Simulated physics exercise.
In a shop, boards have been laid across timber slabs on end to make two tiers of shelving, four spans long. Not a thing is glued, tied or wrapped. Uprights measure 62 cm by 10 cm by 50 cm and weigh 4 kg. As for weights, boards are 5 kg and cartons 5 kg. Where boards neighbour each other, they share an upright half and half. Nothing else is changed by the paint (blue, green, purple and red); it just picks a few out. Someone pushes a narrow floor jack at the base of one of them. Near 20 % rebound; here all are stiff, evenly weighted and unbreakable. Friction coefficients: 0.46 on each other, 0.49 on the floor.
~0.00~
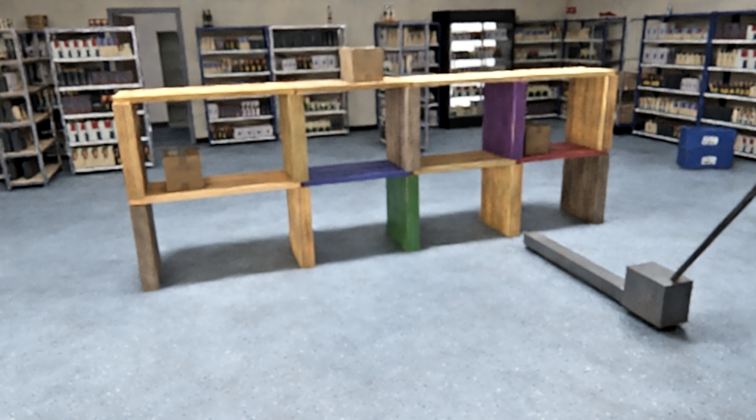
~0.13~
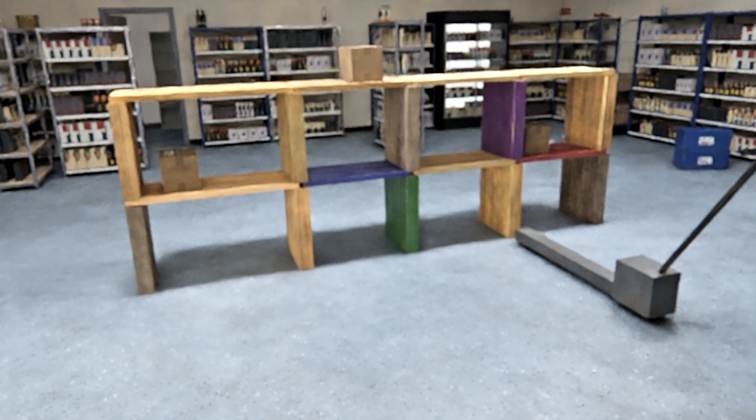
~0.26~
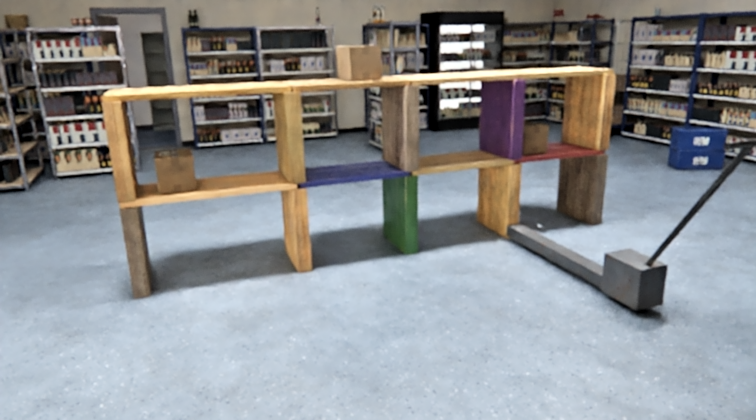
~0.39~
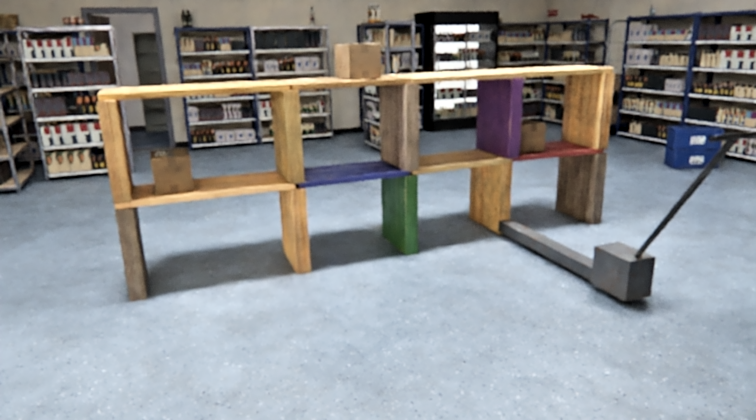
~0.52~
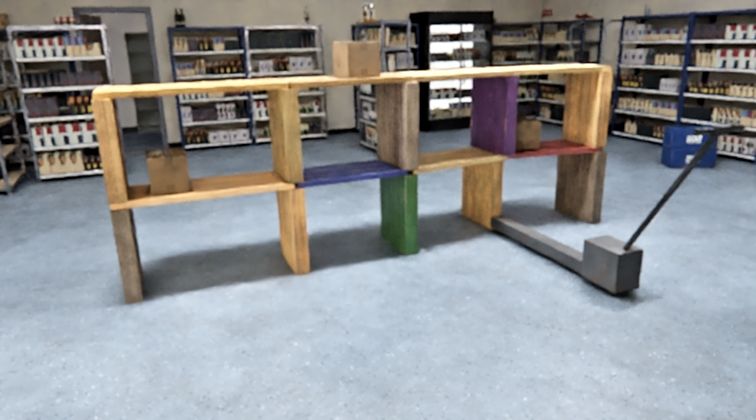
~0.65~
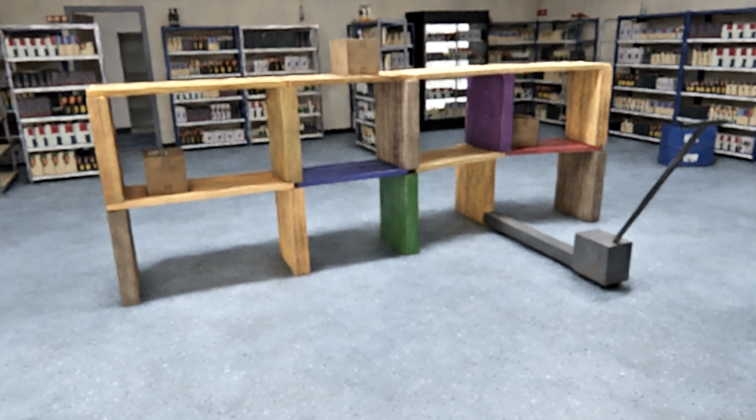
At the start, a narrow floor jack sits just right of a two-tier shelf of boards on upright slabs, with a few cartons on it. The jack slides left to the base of a lower wooden upright and pushes it leftward, and the purple upright and red board above shift left too.
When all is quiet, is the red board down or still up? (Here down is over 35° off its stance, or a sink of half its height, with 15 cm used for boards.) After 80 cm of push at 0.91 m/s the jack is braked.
At the finish it counts as down.
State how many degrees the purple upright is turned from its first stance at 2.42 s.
Roughly 130°.
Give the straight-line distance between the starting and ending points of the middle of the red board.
About 65 cm.
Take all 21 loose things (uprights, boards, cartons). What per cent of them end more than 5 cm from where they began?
It comes to 45 percent shifted.
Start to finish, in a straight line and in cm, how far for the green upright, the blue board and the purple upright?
The green one ends around 0 cm from its start, the blue one around 0 cm and the purple one around 180 cm.
By 0.90 s, none of the 21 pieces down, 10 disturbed; red board tilted 11°; purple upright moved 37 cm.
By 1.24 s, 3 of the 21 pieces down; red board tilted 32°, 37 cm lower; purple upright moved 66 cm.
By 1.70 s, 7 of the 21 pieces down; red board 52 cm lower; purple upright tilted 44°.
By 2.42 s, 8 of the 21 pieces down; red board tilted 4°, 52 cm lower; purple upright on its side.
When it is over (3.7 s), 8 of the 21 pieces down; red board 52 cm lower; purple upright on its side; green upright unmoved. In pixels of the last frame, middles, red board near (572, 199), purple upright near (470, 180).
